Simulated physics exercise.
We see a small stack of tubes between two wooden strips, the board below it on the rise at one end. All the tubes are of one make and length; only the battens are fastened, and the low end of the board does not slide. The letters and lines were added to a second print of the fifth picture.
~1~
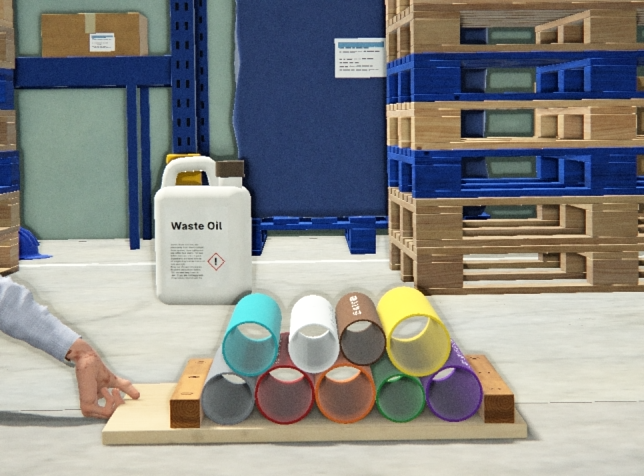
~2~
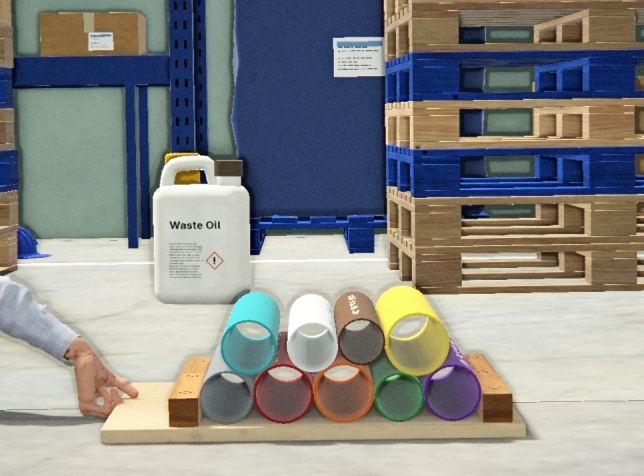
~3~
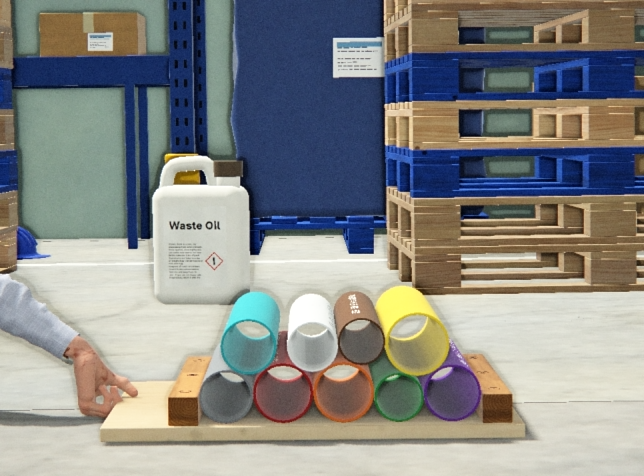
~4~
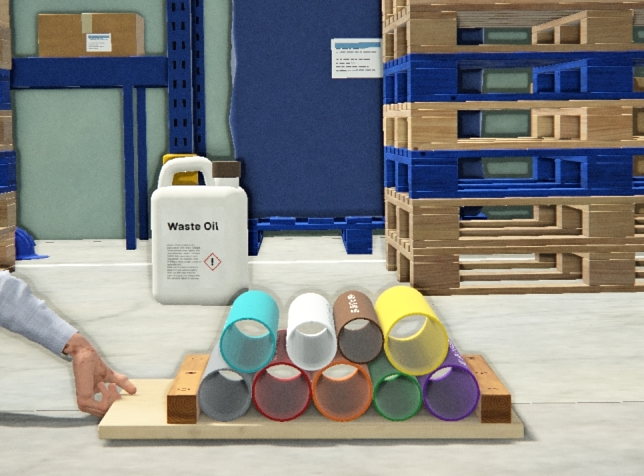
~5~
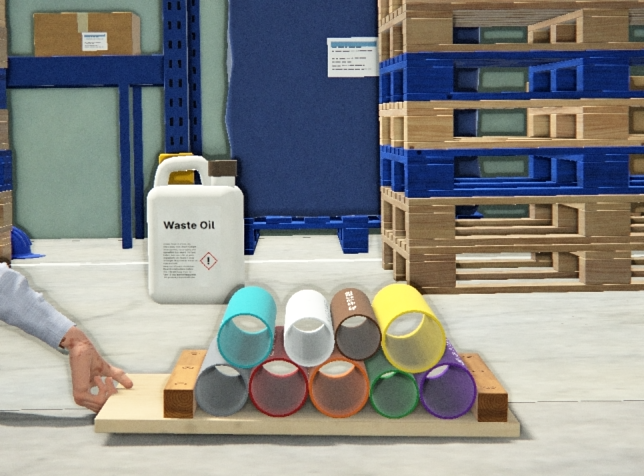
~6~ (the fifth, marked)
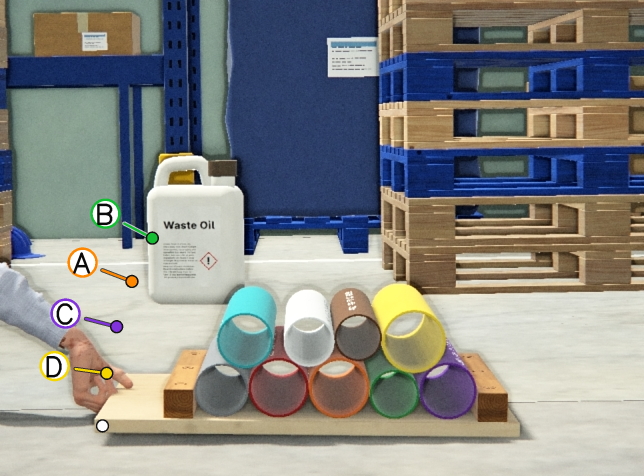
To begin with, a hand grips the left end of a board where four coloured tubes rest on five others between wooden strips, with a waste oil container and pallets behind. The hand then raises that end very slightly, and the tubes keep their places in the stack.
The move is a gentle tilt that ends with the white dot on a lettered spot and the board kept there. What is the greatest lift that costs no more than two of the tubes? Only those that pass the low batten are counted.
Mark B is as high as it can go.
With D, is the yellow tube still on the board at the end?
The yellow tube: Yes.
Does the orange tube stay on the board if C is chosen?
The orange tube: Yes.
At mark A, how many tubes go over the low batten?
With A, none.
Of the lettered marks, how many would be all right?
Four of them.
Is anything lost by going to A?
At A: No.
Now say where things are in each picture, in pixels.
The first picture shows orange tube (345, 393); green tube (401, 398); purple tube (454, 393).
The second picture shows purple tube (453, 393); yellow tube (417, 344).
The third picture shows board (312, 394); grey tube (226, 396); turquoise tube (249, 347); red tube (283, 393).
The fourth picture shows board (311, 393); grey tube (225, 395); red tube (282, 392).
The fifth picture shows board (307, 390); grey tube (222, 390); red tube (279, 388).
On the marked copy, A at (132, 282); B at (153, 238); C at (117, 327); D at (107, 373); the white dot at (102, 426).
Taking B. A third of the way, board at 17°.
Two thirds of the way, board at 29°.
When it is over, board at 29°, two over the low batten (yellow, brown).
As for the rest, A none over the low batten; C none over the low batten; D none over the low batten.
